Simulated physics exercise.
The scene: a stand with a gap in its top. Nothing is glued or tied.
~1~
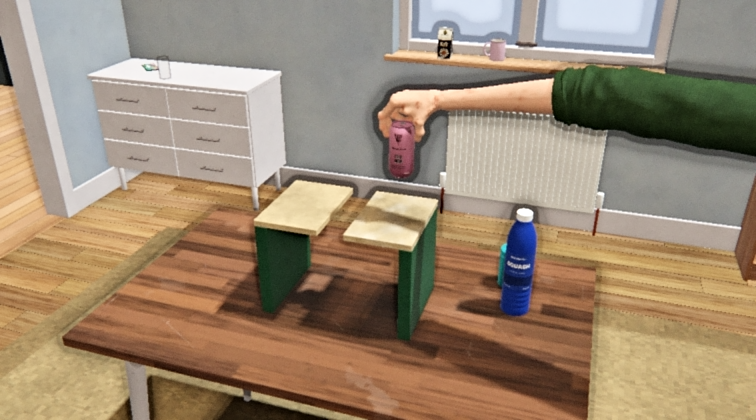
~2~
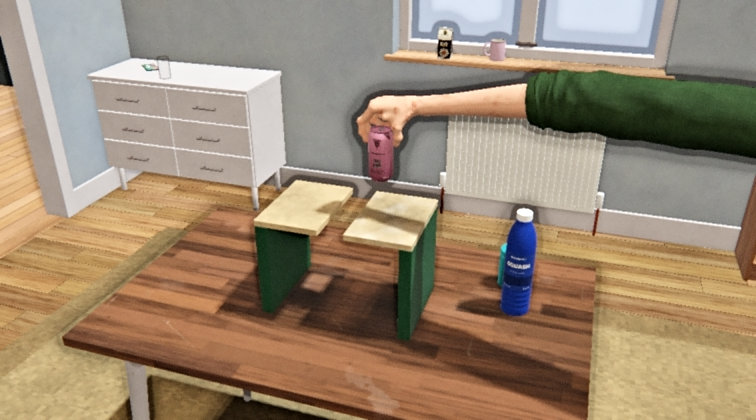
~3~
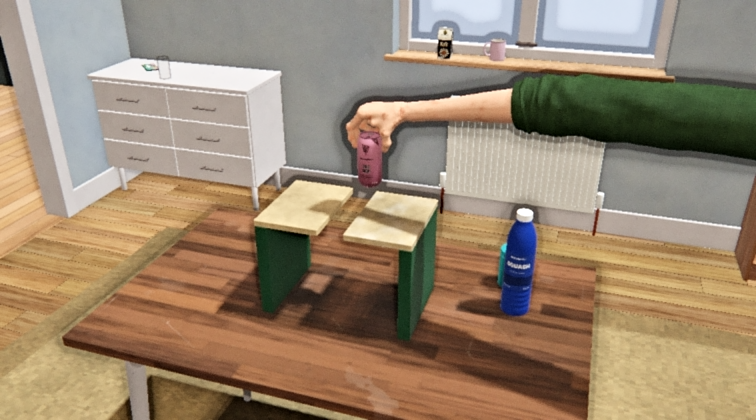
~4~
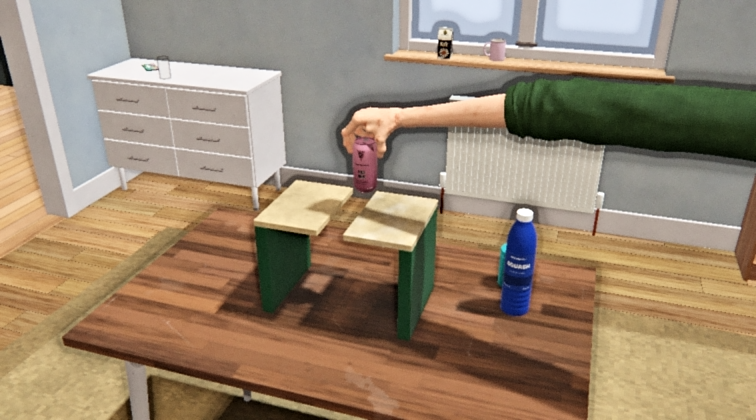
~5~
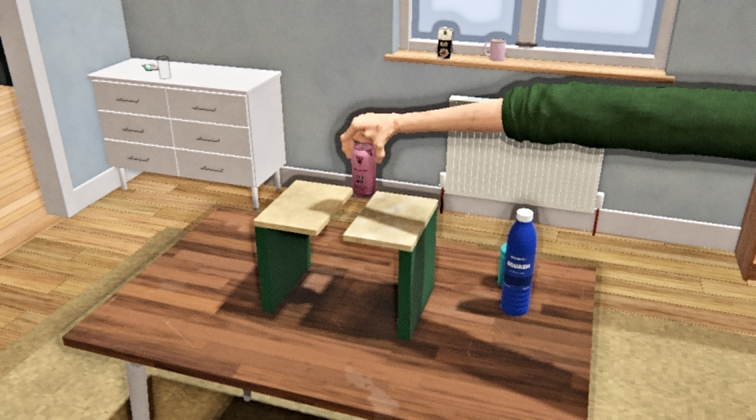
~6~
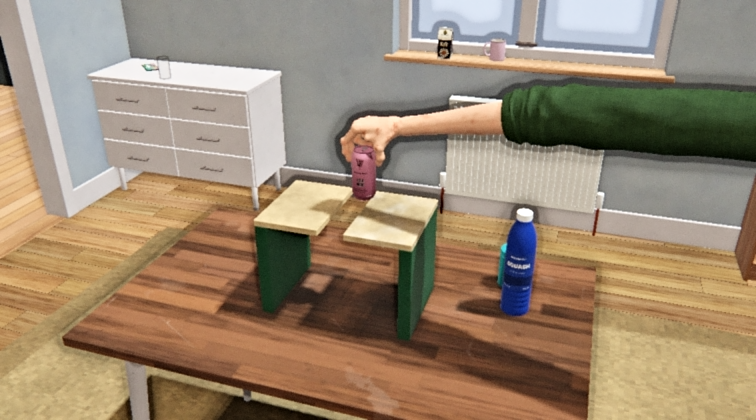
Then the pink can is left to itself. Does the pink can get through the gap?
It stays on top.
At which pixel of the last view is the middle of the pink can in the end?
At about (364, 189).
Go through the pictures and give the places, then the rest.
In the first picture, on its way; pink can (402, 149).
In the second picture, on its way; pink can (381, 154).
In the third picture, on its way; pink can (370, 160).
In the fourth picture, on its way; pink can (365, 165).
In the fifth picture, on its way; pink can (364, 170).
In the sixth picture, poised above the slot; pink can (364, 173).
Then, 0.20 s on from there, pink can shifted about its own width near (364, 189).
Then, 0.50 s on from there, pink can resting near (364, 189).
In the end, moved from the start, pink can; the other 2 unmoved. At the end, from the last picture's camera, pink can near (364, 189). The can is caught.
